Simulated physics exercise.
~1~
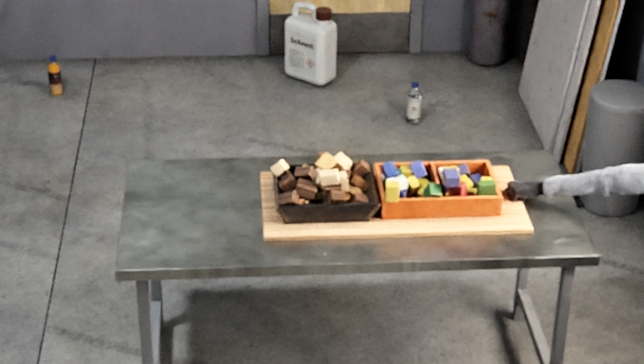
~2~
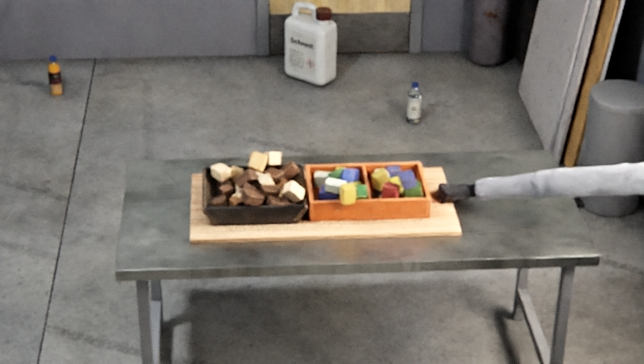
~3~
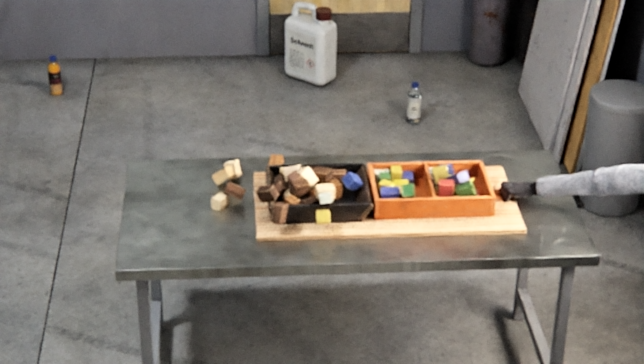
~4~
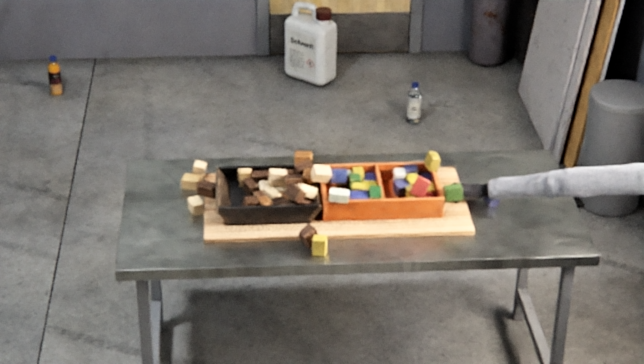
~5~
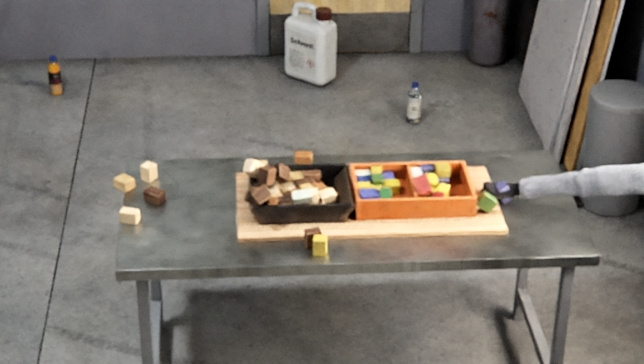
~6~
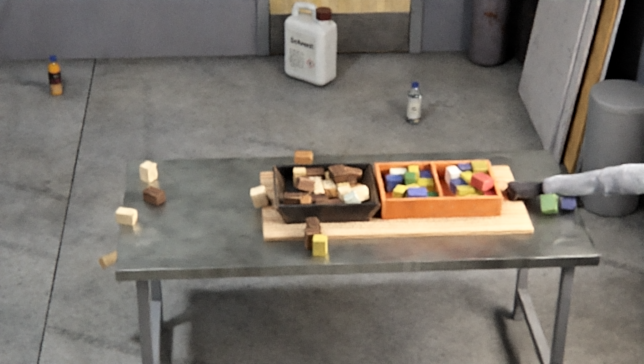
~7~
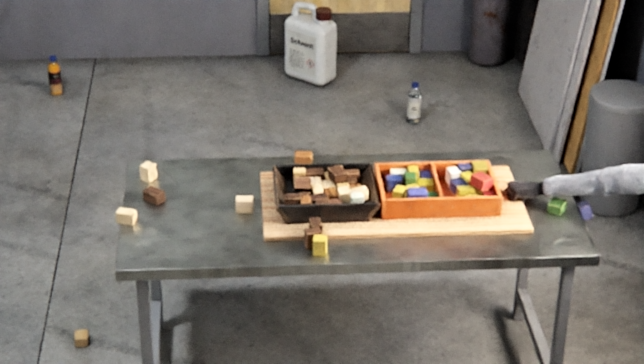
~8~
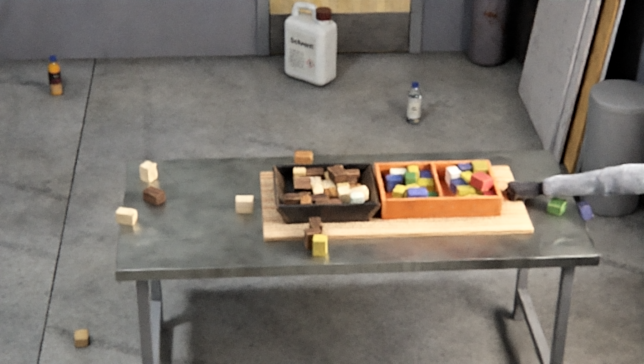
A gloved hand jerked a board holding a black crate of wooden blocks and an orange crate of toy bricks left and right twice, spilling several pieces onto the table, before everything lay still with one wooden block on the floor.
